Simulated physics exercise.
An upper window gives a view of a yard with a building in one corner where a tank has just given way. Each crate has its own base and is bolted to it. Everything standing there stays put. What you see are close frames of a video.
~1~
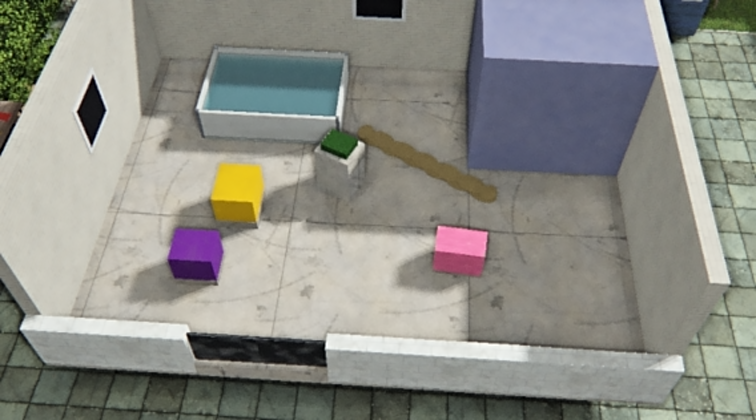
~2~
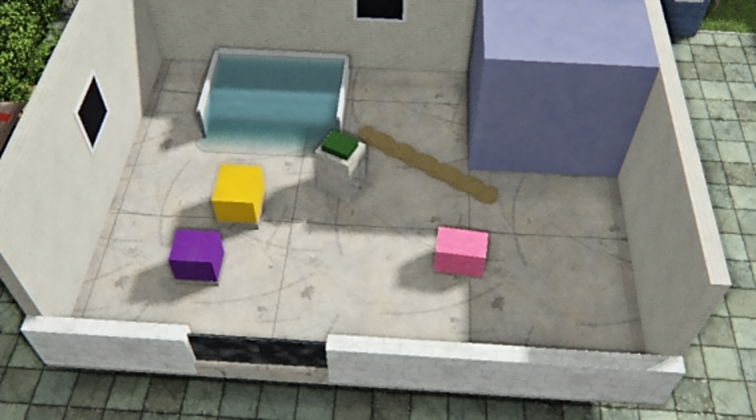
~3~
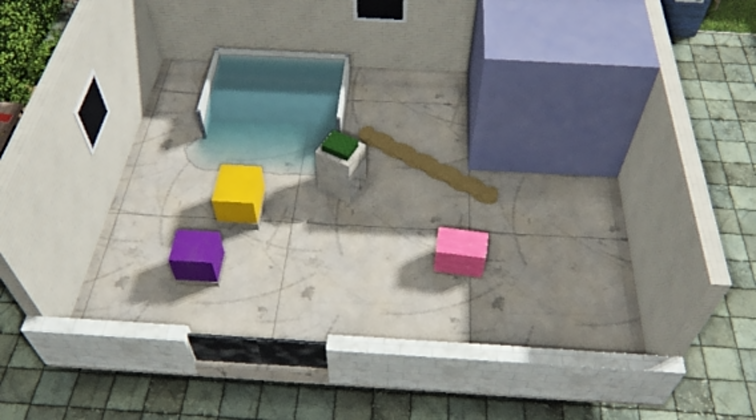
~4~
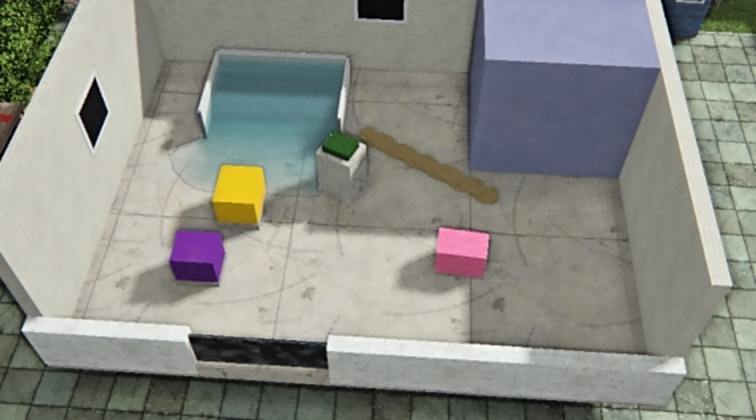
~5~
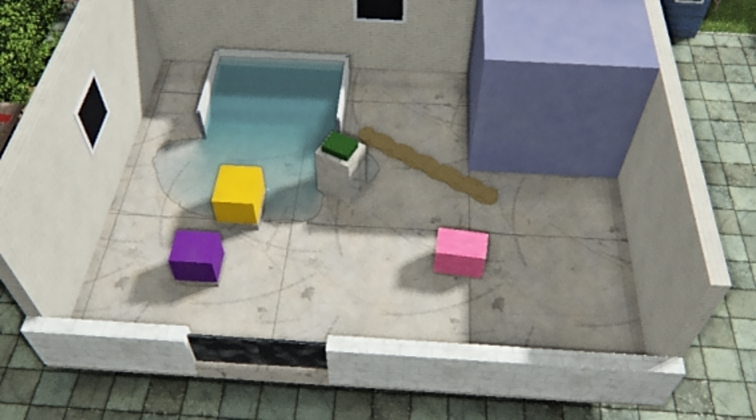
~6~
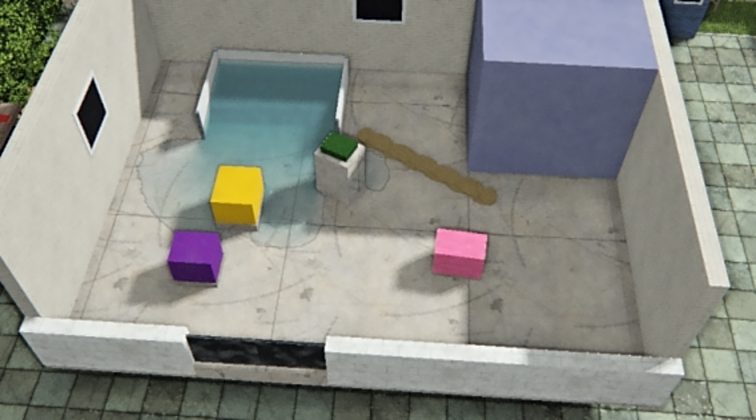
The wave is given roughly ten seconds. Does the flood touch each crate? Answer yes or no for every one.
Purple crate: Yes; yellow crate: Yes; pink crate: Yes.
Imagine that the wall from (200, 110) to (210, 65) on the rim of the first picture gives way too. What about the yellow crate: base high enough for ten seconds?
Yellow: Not flooded.
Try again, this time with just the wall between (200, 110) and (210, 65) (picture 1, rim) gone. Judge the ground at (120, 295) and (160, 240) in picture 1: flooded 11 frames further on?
I'd expect the first point to be reached and the second point to be reached.
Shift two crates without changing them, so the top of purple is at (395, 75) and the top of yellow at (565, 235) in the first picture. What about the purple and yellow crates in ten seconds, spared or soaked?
Note: Purple crate untouched, yellow crate untouched.
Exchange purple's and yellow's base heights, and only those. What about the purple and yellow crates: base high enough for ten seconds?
Well, the purple crate gets reached and the yellow crate gets reached.
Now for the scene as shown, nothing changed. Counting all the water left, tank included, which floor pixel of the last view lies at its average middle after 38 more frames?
The water's middle lies around (282, 240).
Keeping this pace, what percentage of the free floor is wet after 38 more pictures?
That's roughly 75 per cent.
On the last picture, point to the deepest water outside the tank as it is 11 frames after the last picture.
About at (65, 333).
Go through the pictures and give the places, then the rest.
The water tank at (275, 85) is whole and still, in the first picture.
The front is at (200, 140), out from the gap at (271, 131), in the second picture.
Water pours out at (271, 133) and has run to (191, 150), in the third picture.
Water pours out at (272, 134) and has run to (180, 167), in the fourth picture.
Water pours out at (271, 135) and has run to (169, 188), in the fifth picture.
Water pours out at (270, 136) and has run to (177, 228), in the sixth picture.
A moment on, water covers 30 % of the floor; the purple crate water round its plinth, the yellow crate water round its plinth, the pink crate not reached.
Next, water covers 45 % of the floor; the purple crate water round its plinth, the yellow crate water round its plinth, the pink crate not reached.
Then, water covers 60 % of the floor; the purple crate water round its plinth, the yellow crate water round its plinth, the pink crate water round its plinth.
Later, water covers 75 % of the floor; the purple crate water round its plinth, the yellow crate water round its plinth, the pink crate water round its plinth.
In the end, water covers 90 % of the floor; the purple crate was topped, the yellow crate was topped, the pink crate was topped.
